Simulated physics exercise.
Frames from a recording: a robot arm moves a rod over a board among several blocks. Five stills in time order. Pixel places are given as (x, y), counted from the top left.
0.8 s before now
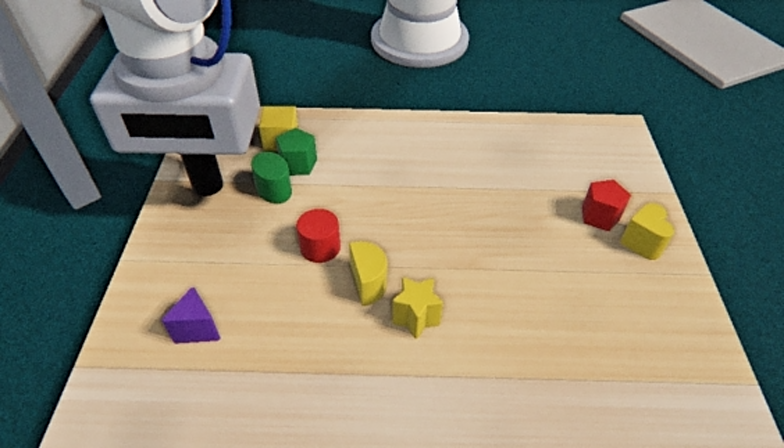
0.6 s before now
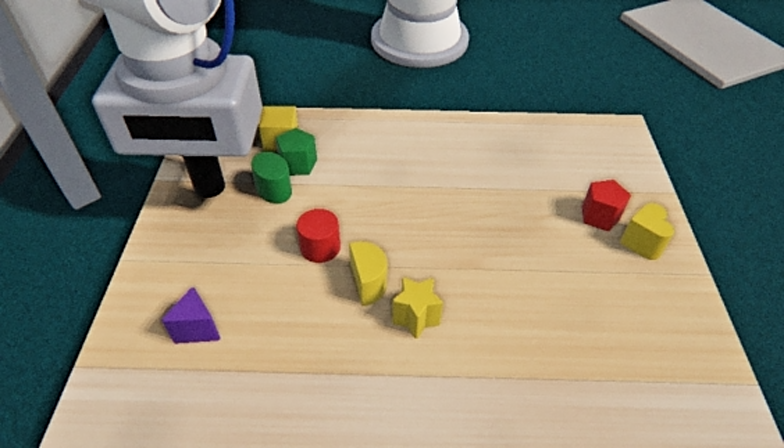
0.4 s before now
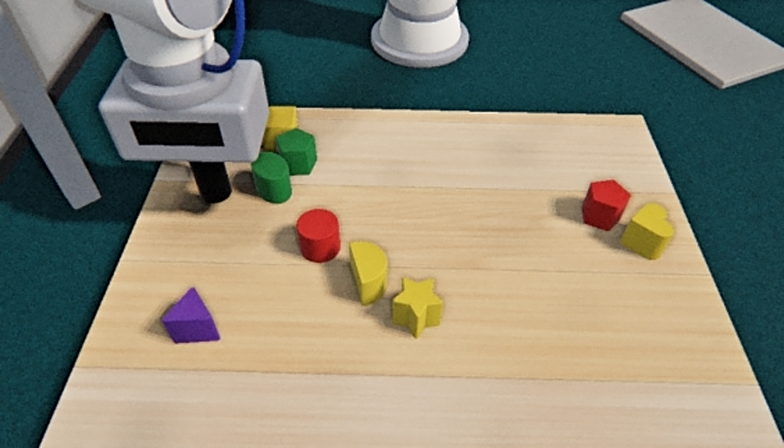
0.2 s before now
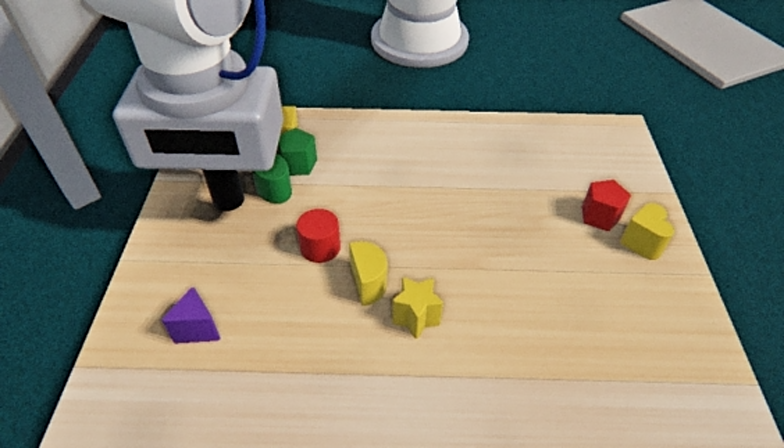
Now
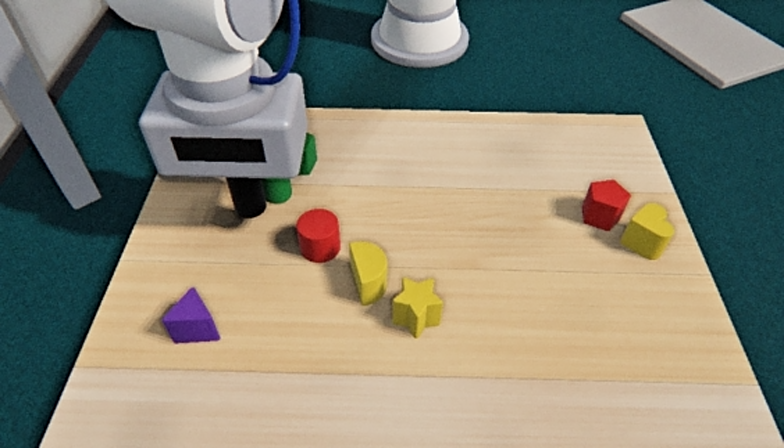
At first, a robot arm holds a black rod near the upper left of a wooden board, beside green and yellow blocks, and barely moves. Then it shifts a short way right and toward the viewer, covering some of those blocks from view, while the other blocks stay still.
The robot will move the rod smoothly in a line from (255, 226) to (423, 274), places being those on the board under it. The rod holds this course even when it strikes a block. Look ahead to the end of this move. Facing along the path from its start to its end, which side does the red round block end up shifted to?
Left-hand side.
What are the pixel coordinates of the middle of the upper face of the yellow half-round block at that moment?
Top centre: (407, 271).
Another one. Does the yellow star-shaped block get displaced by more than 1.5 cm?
I believe not.
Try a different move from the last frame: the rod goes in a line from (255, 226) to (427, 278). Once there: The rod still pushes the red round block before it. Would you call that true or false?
True.
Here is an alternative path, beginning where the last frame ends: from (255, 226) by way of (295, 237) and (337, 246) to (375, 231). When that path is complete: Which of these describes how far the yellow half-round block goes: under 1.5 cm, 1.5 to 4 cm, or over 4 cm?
Band: 1.5 to 4 cm.
The first path, step by step. One third of the way, rod at (306, 224); red round block at (339, 230).
Two thirds of the way, rod at (364, 240); red round block at (402, 237); yellow half-round block at (400, 265), turned 100° clockwise.
At the end, rod at (424, 256); green oval block not moved; red round block at (458, 237); yellow half-round block at (407, 271), turned 130° clockwise; yellow star-shaped block at (418, 301).
